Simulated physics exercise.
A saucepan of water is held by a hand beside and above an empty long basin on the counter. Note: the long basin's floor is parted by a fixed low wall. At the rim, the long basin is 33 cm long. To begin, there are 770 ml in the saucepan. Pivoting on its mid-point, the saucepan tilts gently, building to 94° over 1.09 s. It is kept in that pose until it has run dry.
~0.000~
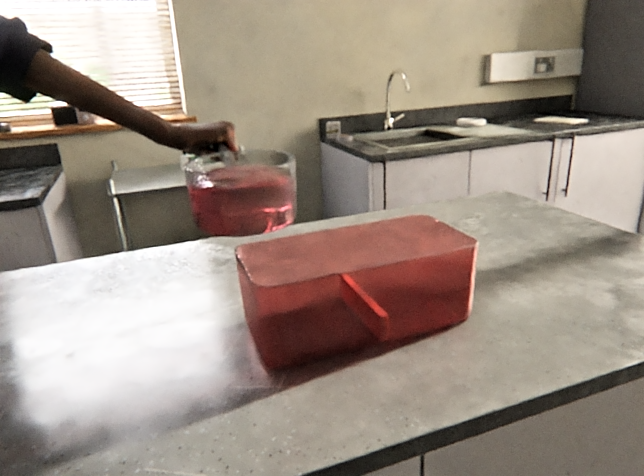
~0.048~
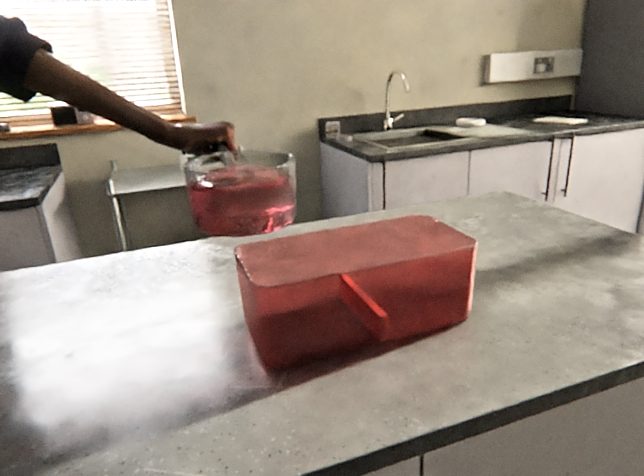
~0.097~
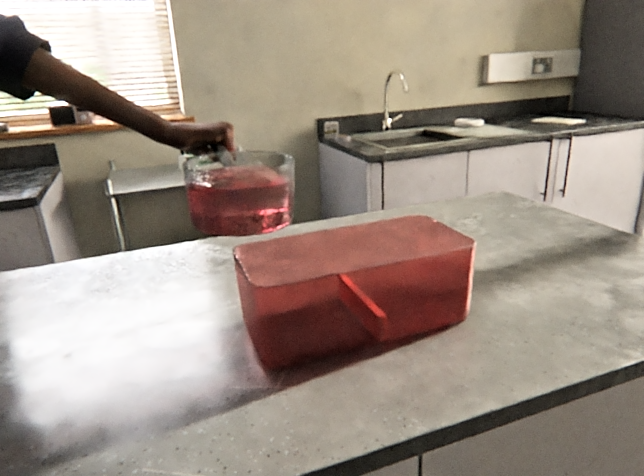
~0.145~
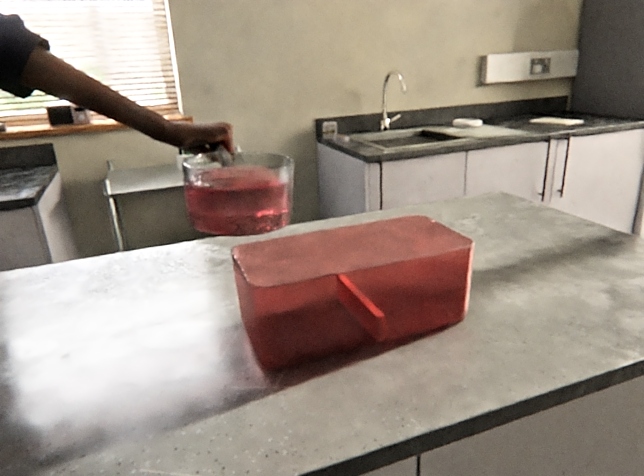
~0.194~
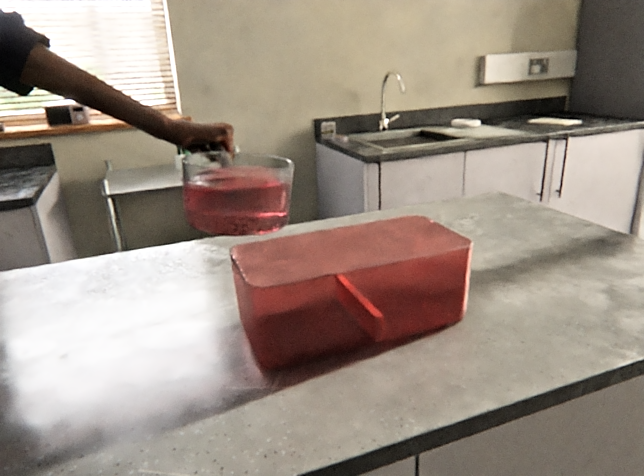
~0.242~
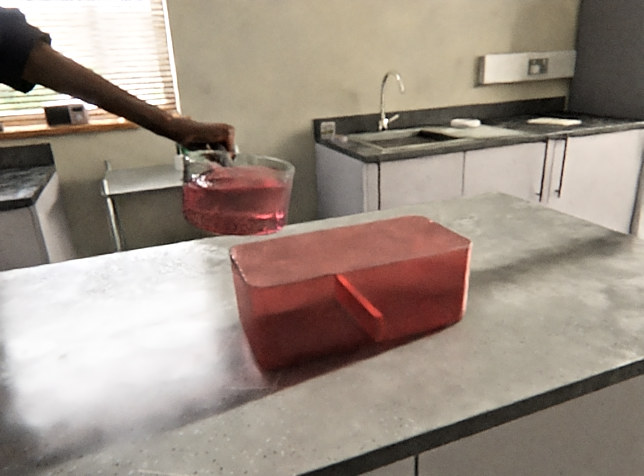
A hand held a clear pan of pinkish-red liquid above a grey counter, beside a long red see-through basin, and then slowly tilted the pan slightly to the right, toward the basin.
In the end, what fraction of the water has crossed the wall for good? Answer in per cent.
In the end about 9 per cent has crossed for good.
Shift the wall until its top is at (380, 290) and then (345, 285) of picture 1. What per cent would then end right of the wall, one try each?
5 in a hundred, followed by 40 in a hundred.
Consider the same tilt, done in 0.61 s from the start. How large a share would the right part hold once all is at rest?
Then it comes to around 5 per cent.
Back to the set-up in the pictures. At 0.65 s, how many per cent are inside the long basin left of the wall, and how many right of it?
Left roughly 7 per cent, right roughly 0.
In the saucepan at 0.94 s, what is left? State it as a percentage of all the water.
Around 20 in a hundred.
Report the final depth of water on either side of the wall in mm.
Left part about 28 mm deep, right part about 2 mm deep.
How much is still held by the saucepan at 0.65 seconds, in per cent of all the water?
At that time about 72 in a hundred parts are still held.
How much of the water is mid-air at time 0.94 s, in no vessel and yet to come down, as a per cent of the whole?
Some 10 per cent.
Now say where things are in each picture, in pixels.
In the first frame, tilt 0°; pouring edge (292, 156); surface from (189, 182) to (290, 170); the long basin's rim runs from (244, 267) to (451, 228); the wall's top is at (361, 294).
In the second frame, tilt 0°; pouring edge (291, 157); surface from (188, 182) to (289, 170).
In the third frame, tilt 2°; pouring edge (291, 158); surface from (187, 182) to (288, 170).
In the fourth frame, tilt 4°; pouring edge (290, 160); surface from (186, 182) to (287, 171).
In the fifth frame, tilt 7°; pouring edge (290, 163); surface from (185, 182) to (287, 171).
In the sixth frame, tilt 11°; pouring edge (291, 167); surface from (185, 182) to (287, 171).
By 0.65 s the tilt is 60° and 72 per cent is still to pour, 7 is left of the wall and 0 right of it.
By 0.94 s the tilt is 90° and 21 per cent is still to pour, 63 is left of the wall and 7 right of it.
By 1.25 s the tilt is 94° and 4 per cent is still to pour, 85 is left of the wall and 9 right of it.
By 1.59 s the tilt is 94° and 1 per cent is still to pour, 90 is left of the wall and 9 right of it.
At rest 91 per cent lies left of the wall, 9 right of it and 1 outside.
